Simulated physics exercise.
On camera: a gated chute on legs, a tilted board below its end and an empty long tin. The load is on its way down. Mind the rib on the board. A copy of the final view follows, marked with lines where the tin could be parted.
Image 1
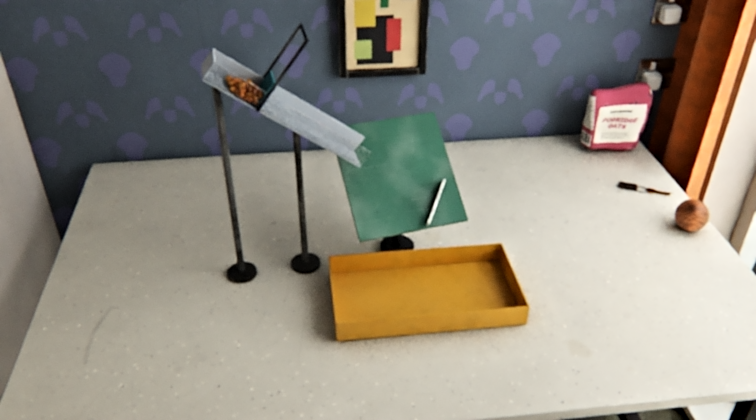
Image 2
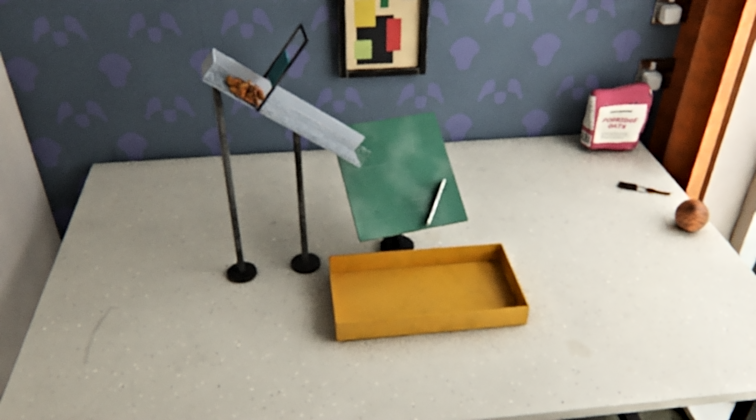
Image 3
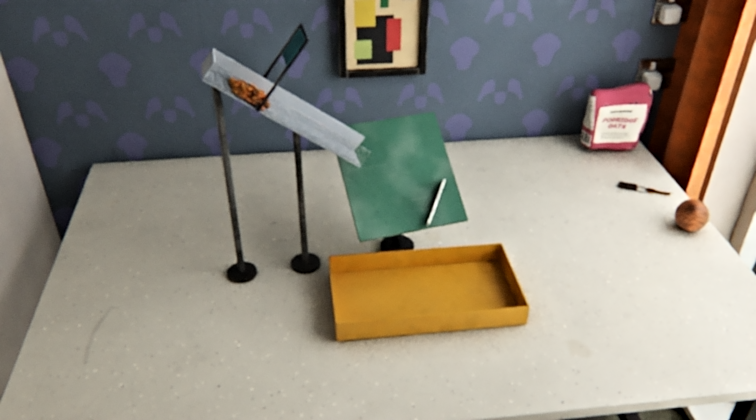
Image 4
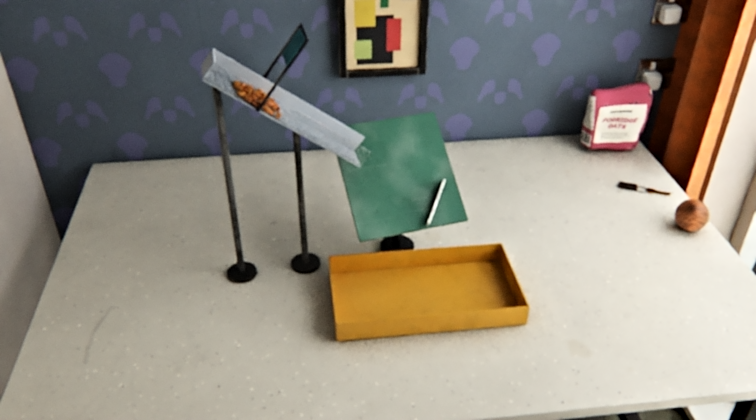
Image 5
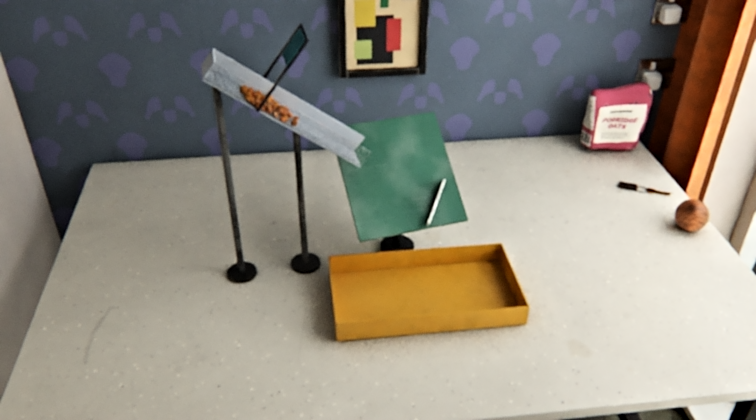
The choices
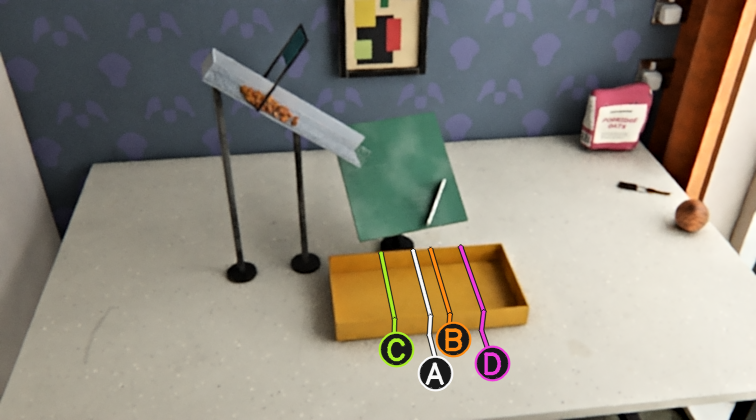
On a pale speckled table against a patterned wall, a dark gate on a raised clear chute opened, and a clump of small orange-brown bits slid partway down to the right, above an empty yellow tray.
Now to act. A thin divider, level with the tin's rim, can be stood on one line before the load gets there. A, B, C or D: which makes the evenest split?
Use line A.
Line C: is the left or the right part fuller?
The right side.
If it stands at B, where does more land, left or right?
The left side.
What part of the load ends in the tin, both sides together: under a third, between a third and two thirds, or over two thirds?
Over two thirds.
On the marked copy, line A crosses the front rim at (430, 315); line B crosses the front rim at (449, 313); line C crosses the front rim at (394, 318); line D crosses the front rim at (483, 310).
With A, of what is caught, about a quarter on the left of the divider, about two thirds on the right.
With B, of what is caught, most on the left of the divider, a small part on the right.
With C, of what is caught, none on the left of the divider, all on the right.
With D, of what is caught, nearly all on the left of the divider, a stray few on the right.
